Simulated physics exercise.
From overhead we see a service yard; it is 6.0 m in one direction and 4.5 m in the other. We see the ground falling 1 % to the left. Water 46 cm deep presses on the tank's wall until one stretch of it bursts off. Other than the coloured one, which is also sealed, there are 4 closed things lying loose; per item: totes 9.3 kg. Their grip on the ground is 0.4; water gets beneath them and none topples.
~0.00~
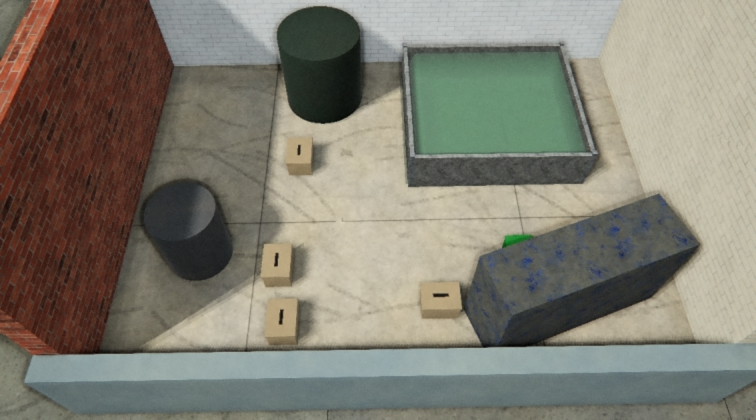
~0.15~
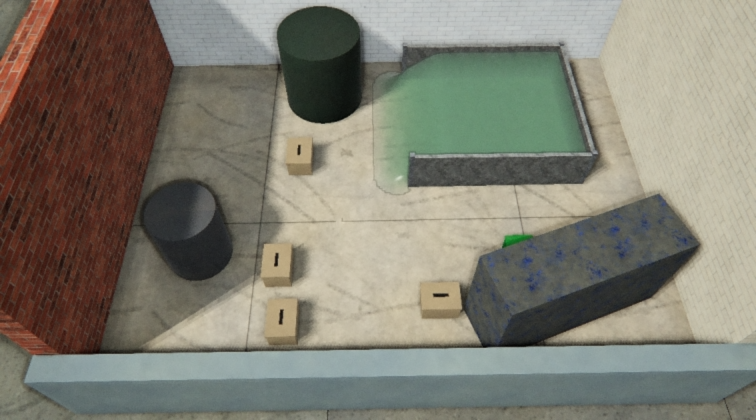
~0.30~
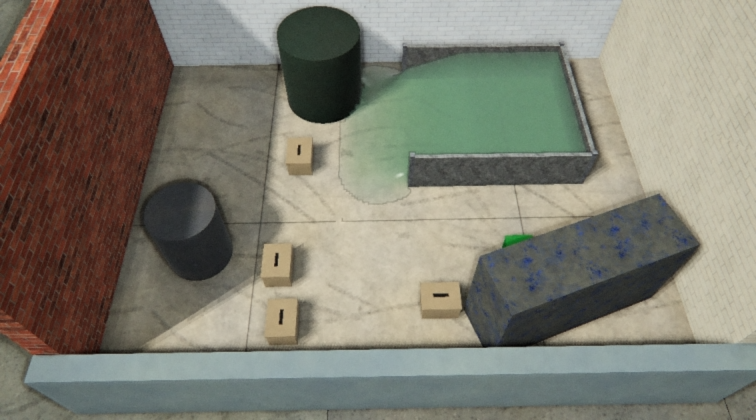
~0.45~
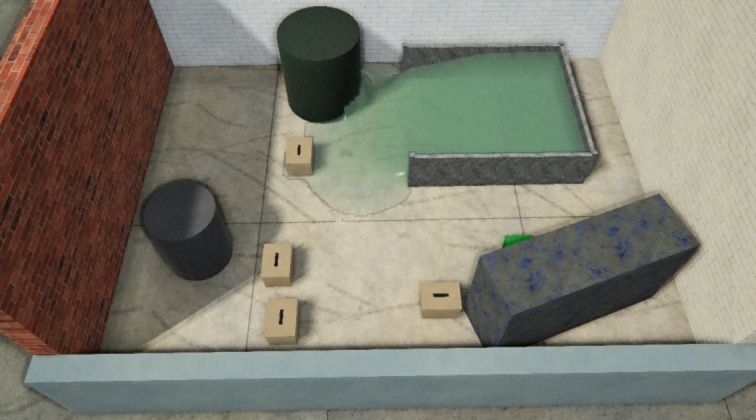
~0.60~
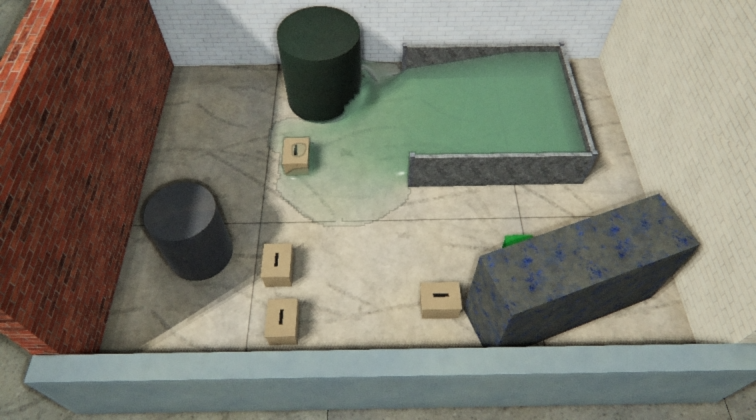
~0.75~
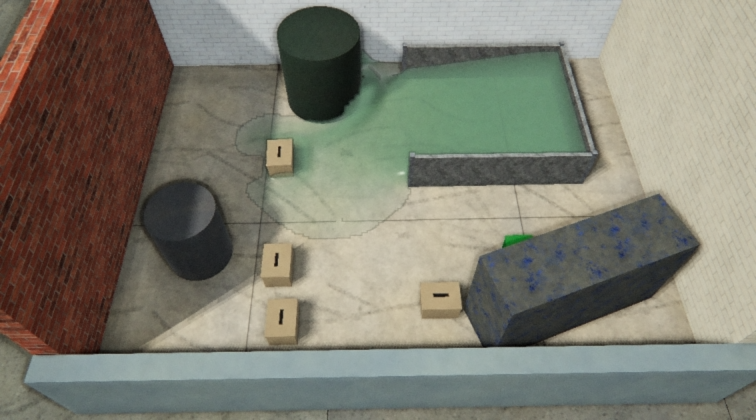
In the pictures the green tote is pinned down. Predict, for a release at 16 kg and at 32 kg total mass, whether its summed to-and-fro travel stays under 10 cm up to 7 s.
Pick: The lighter.
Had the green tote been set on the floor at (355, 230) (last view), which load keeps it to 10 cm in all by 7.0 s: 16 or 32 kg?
Going by the scene, the lighter weight suffices.
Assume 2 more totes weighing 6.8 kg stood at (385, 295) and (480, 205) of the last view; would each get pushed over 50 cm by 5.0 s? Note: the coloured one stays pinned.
In that order: Not as far, then not as far.
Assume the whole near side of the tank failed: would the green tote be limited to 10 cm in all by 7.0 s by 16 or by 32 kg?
So no choice works.
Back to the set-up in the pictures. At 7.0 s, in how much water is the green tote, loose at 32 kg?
About 4 cm.
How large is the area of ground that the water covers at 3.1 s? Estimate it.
That flooded area is roughly 17 m2.
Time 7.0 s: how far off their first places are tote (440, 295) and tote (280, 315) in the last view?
In that order: 100 cm, 200 cm.
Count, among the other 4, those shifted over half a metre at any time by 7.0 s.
All told, that gives 4.
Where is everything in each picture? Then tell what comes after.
In the first picture, the green tote at (522, 251), on the bottom; 3.7 m2 under water; 0 of 5 have shifted.
In the second picture, the green tote at (522, 251), on the bottom; 4.5 m2 under water; 0 of 5 have shifted.
In the third picture, the green tote at (522, 251), on the bottom; water covers 5.3 m2; 0 of 5 have shifted.
In the fourth picture, the green tote at (522, 251), on the bottom; water covers 6.1 m2; 0 of 5 have shifted.
In the fifth picture, the green tote at (522, 251), on the bottom; water covers 6.8 m2; 0 of 5 have shifted.
In the sixth picture, the green tote at (522, 251) rests on the ground; 7.6 m2 under water; 1 of 5 have shifted.
After 1.4 s the green tote would be 0 cm from its start with 16 kg and 0 cm from its start with 32 kg; 0 cm of water round it then.
After 3.1 s the green tote would be 0 cm from its start with 16 kg and 0 cm from its start with 32 kg; 0 cm of water round it then.
After 4.9 s the green tote would be 0 cm from its start with 16 kg and 0 cm from its start with 32 kg; 0 cm of water round it then.
After 7.0 s the green tote would be 0 cm from its start with 16 kg and 0 cm from its start with 32 kg; 4 cm of water round it then.
